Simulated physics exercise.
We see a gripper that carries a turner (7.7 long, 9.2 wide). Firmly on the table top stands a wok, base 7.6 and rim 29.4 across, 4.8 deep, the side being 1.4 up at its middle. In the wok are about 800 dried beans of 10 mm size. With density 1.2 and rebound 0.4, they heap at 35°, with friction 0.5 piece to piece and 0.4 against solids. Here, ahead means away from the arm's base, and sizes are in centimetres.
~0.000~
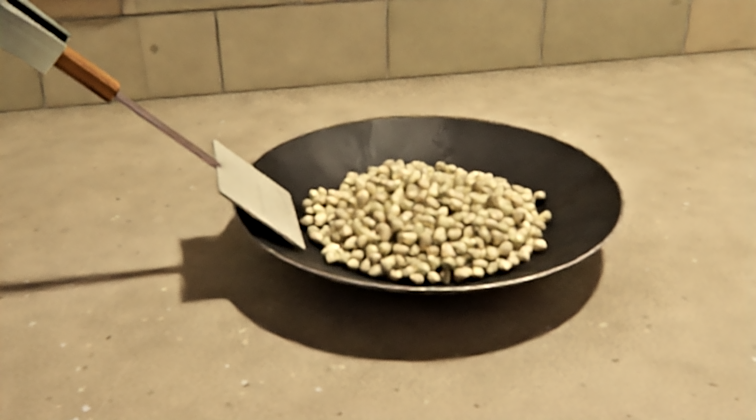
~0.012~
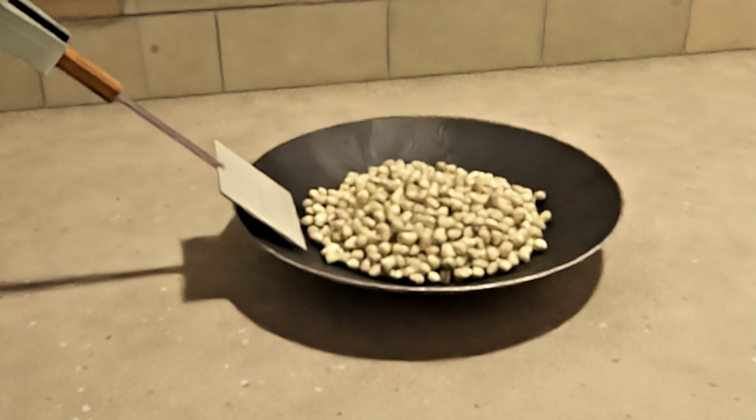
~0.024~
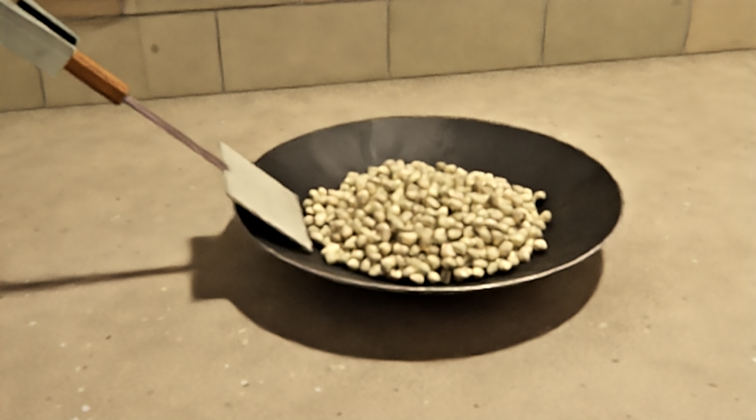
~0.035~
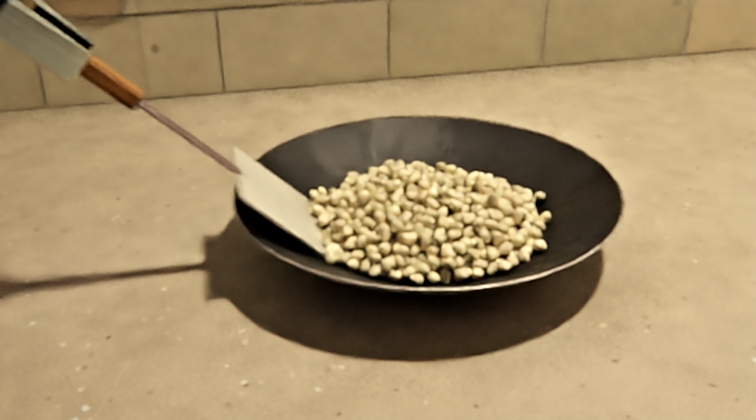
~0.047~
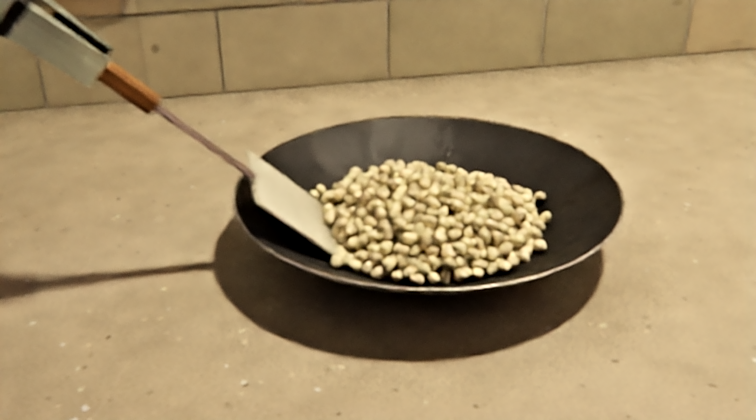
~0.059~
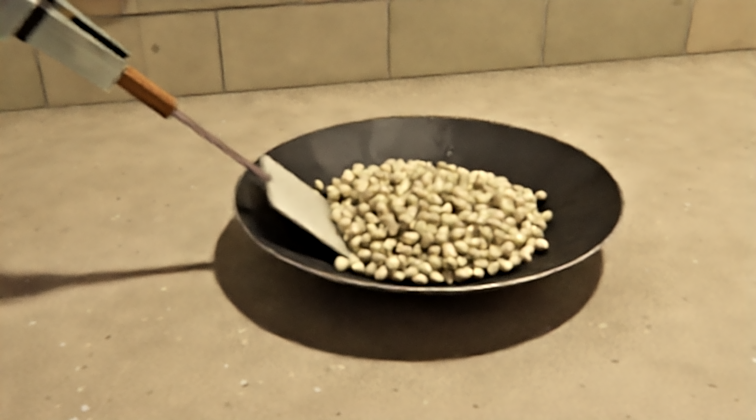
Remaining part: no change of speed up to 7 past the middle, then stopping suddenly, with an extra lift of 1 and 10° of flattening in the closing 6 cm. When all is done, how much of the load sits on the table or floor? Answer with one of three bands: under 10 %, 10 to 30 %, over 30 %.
10 to 30 %.
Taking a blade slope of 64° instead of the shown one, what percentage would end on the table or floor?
Some 20 in a hundred.
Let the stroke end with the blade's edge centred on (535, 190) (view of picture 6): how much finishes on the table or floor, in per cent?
The share ending on the table or floor is about 40 per cent.
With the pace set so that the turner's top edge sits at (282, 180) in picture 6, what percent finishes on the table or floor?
Expect about 30 per cent there.
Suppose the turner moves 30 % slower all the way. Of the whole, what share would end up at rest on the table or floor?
10 per cent, roughly.
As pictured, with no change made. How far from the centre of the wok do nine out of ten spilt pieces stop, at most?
Roughly 25 cm.
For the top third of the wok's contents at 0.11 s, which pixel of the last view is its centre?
Roughly at (463, 193).
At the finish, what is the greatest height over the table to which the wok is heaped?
It reaches roughly 7.0 cm.
After 0.11 s, sloping 44°, highest piece 7 above the table; 800 in the wok.
After 0.16 s, sloping 41°, highest piece 7 above the table; 796 in the wok, 4 on the blade or in flight.
After 0.39 s, sloping 34°, highest piece 7 above the table; 636 in the wok, 152 on the table or floor, 12 on the blade or in flight.
After 1.44 s, sloping 34°, highest piece 7 above the table; 631 in the wok, 169 on the table or floor.
In the end, 631 in the wok, 169 on the table or floor. That is 21 % on the table or floor.
